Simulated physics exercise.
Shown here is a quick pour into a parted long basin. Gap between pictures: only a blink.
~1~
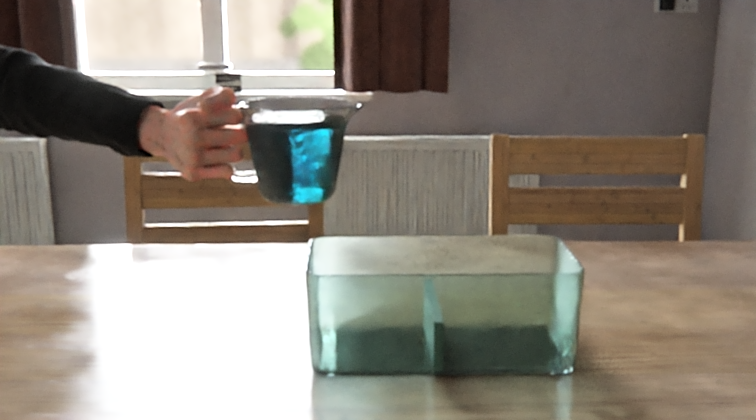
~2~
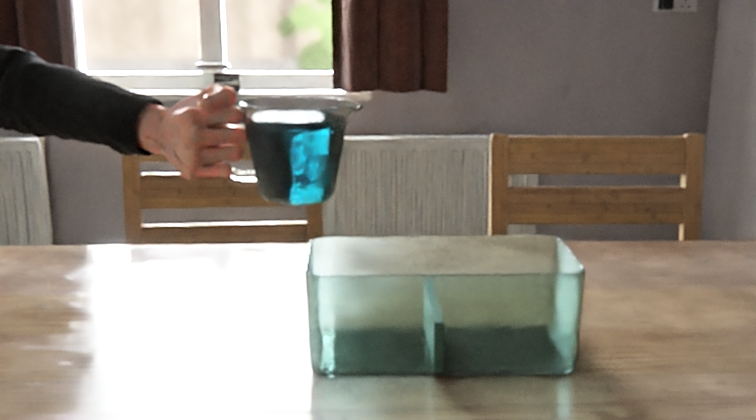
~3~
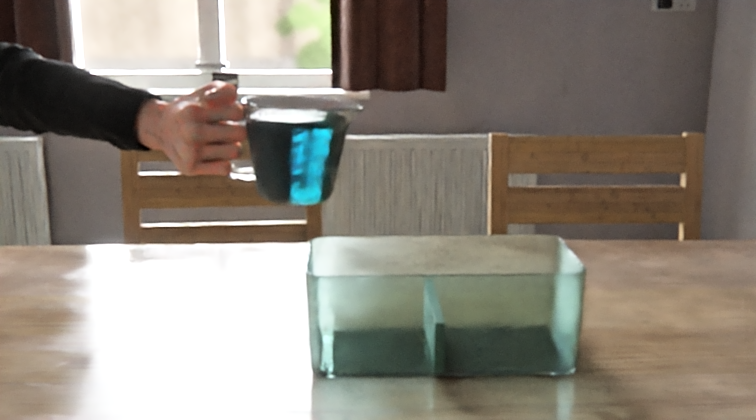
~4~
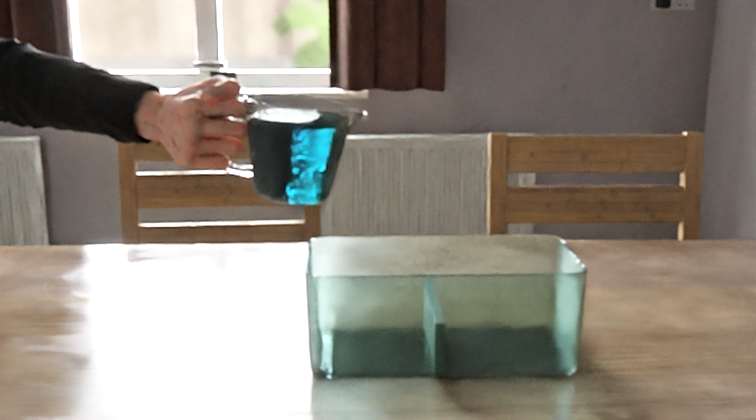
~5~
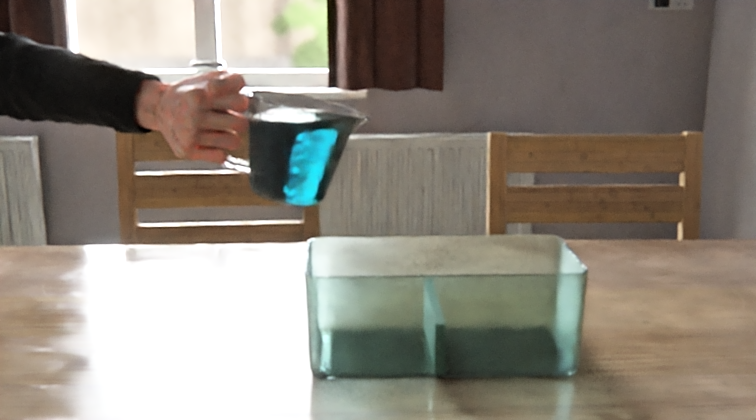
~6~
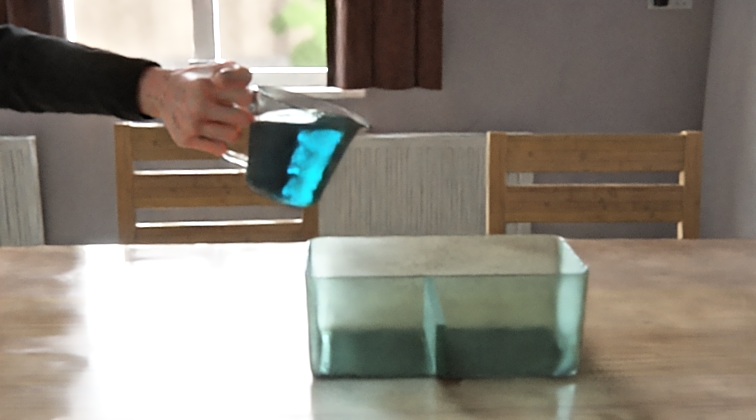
A hand in a dark sleeve, reaching in from the left, holds a clear glass jug of dark and bright blue liquid above a wooden table, seen from the side in a room with a window, brown curtains and a radiator. Below sits a pale green, divided long basin, with two wooden chairs behind. The jug starts upright and tilts gradually rightward, while the camera stays still.
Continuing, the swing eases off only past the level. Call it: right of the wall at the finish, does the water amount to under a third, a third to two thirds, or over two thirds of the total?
Under a third of the total.
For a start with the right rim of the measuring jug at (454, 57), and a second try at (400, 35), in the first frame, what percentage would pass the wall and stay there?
In order, roughly 95 percent and 80 percent.
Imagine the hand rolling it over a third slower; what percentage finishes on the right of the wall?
Somewhere near 15 percent.
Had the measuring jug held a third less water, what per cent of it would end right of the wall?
Result: Around 5 per cent.
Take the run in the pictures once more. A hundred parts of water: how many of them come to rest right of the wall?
Around 10 %.
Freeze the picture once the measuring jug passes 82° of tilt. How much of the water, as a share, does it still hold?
Around 55 percent remains.
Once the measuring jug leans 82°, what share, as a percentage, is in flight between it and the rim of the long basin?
Near 25 in a hundred.
A moment on, the measuring jug is tipped on its side and 53 per cent is still to pour, 18 is left of the wall and 5 right of it.
Next, the measuring jug is tipped right over and 3 per cent is still to pour, 84 is left of the wall and 7 right of it.
Then the measuring jug is tipped right over and 0 per cent is still to pour, 89 is left of the wall and 9 right of it.
Later the measuring jug is tipped right over and 0 per cent is still to pour, 89 is left of the wall and 9 right of it.
In the end 89 per cent lies left of the wall, 9 right of it and 2 outside.
